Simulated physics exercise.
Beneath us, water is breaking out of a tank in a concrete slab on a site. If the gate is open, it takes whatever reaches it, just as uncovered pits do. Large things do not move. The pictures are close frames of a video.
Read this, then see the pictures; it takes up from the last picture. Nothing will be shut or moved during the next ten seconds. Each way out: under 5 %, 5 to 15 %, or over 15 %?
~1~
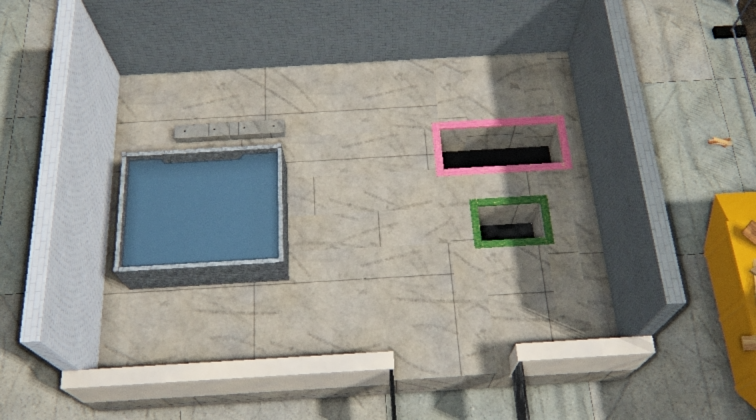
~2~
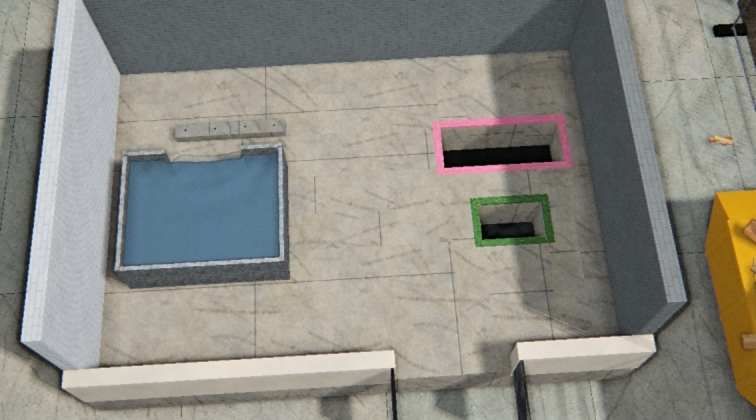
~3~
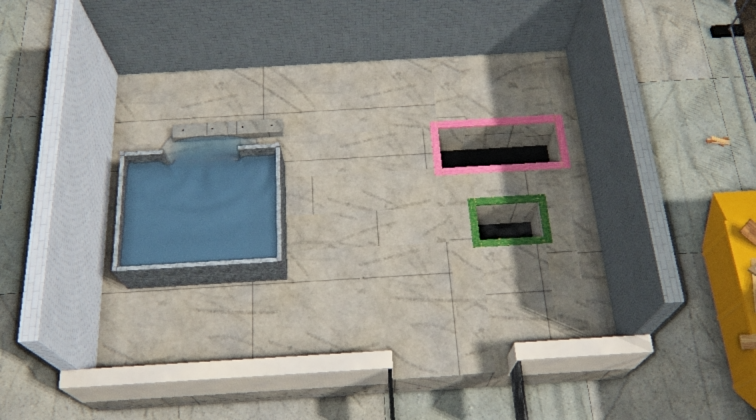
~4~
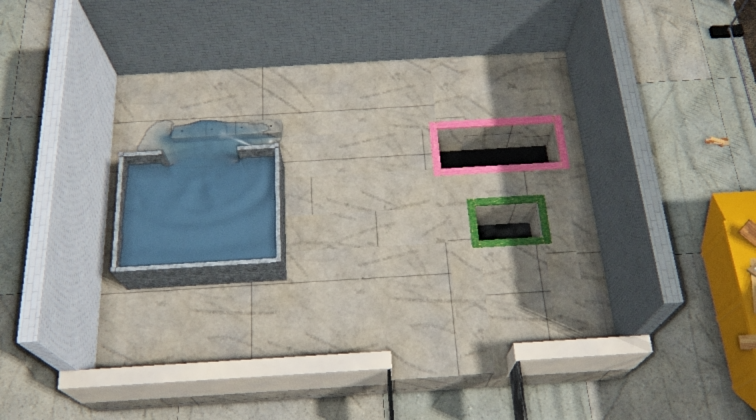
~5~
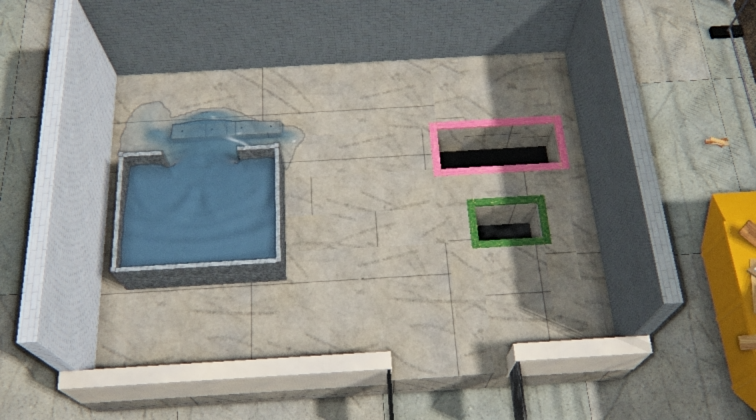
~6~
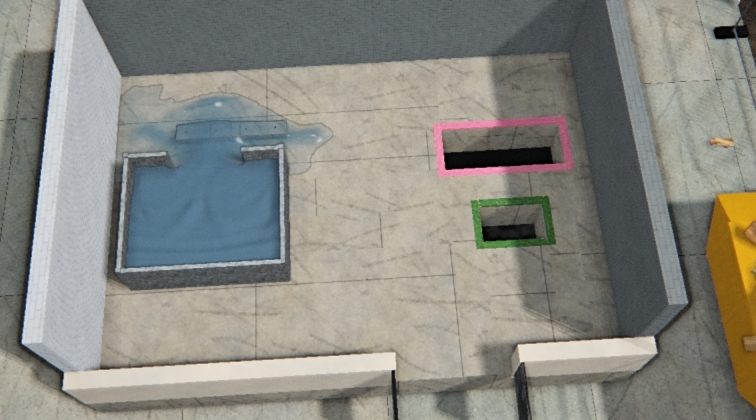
Gate under 5 %; pink pit over 15 %; green pit 5 to 15 %.
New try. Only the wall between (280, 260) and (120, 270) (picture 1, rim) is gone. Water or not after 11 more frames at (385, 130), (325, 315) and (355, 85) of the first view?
The first would be still unwetted, the second drenched and the third still unwetted.
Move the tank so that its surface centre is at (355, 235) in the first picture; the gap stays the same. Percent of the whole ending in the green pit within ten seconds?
Share in the green pit - 2 in a hundred.
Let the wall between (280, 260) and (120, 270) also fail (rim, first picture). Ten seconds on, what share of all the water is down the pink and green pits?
Near enough: Pink 20 percent, green 15 percent.
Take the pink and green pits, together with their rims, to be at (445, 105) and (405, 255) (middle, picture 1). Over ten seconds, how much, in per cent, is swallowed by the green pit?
Roughly 4 per cent ends up in the green pit.
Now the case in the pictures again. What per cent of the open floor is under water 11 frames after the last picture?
I make it 40 per cent.
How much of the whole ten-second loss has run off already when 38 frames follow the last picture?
Close to 45 %.
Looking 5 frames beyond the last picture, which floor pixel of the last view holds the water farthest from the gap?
I'd say near (423, 116).
A moment on, water covers 30 % of the floor; the gate 0 %, the pink pit 0 %, the green pit 0 %.
Next, water covers 40 % of the floor; the gate 0 %, the pink pit 1 %, the green pit 0 %.
Then, water covers 60 % of the floor; the gate 0 %, the pink pit 3 %, the green pit 1 %.
Later, water covers 80 % of the floor; the gate 0 %, the pink pit 12 %, the green pit 3 %.
In the end, water covers 95 % of the floor; the gate 1 %, the pink pit 26 %, the green pit 7 %.
